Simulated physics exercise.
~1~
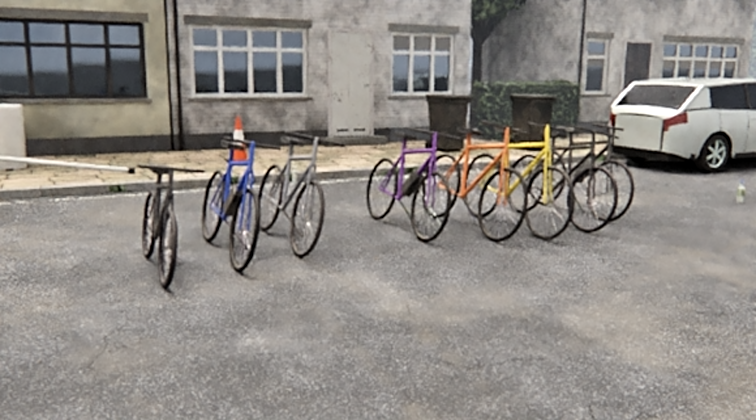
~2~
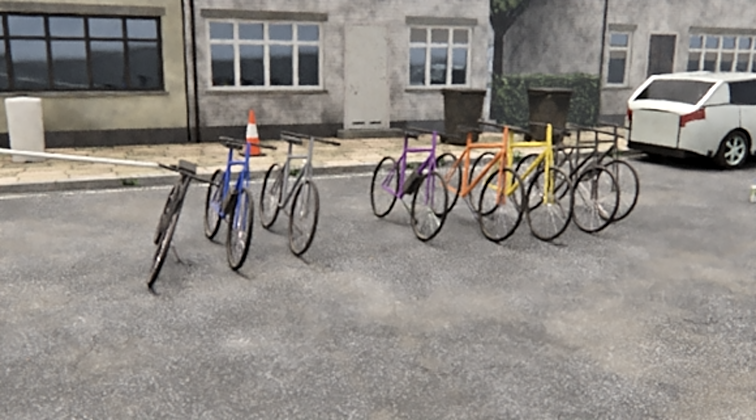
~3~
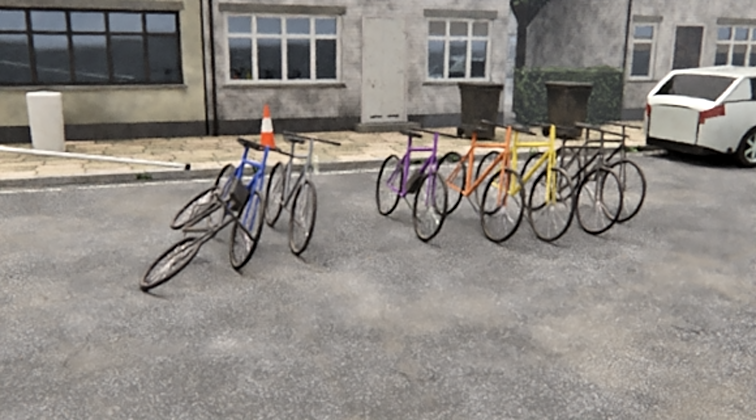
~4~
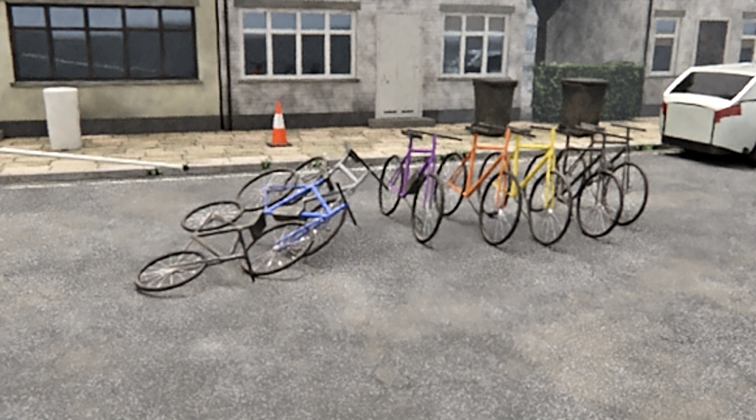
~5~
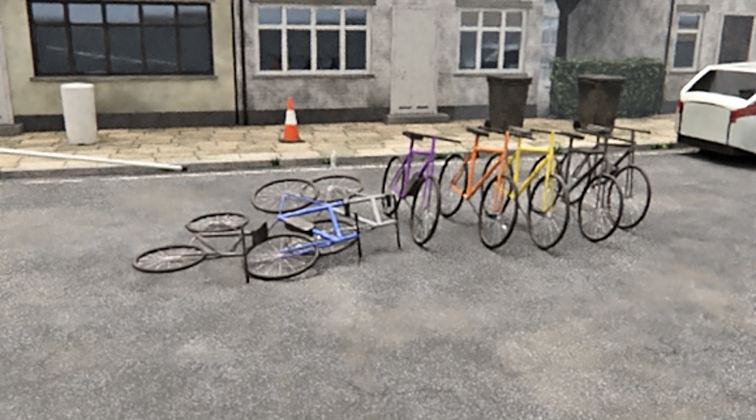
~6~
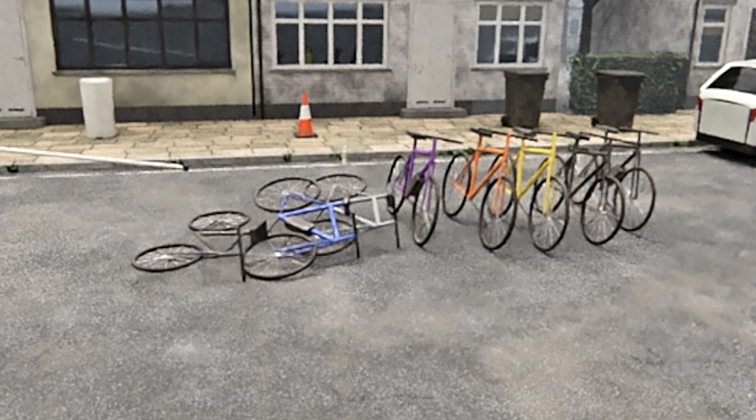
At first, eight bicycles stand in a row on a grey road in front of some houses, with a traffic cone behind them and a pale pole low at the left. The dark bicycle at the left end begins to tip to the right as the view drifts slowly sideways. It leans into the blue bicycle, which tilts over in turn and pushes down the grey one beside it. All three topple and settle in an overlapping heap, just short of the purple bicycle. The purple, orange, yellow and two dark bicycles remain upright, and everything lies still.
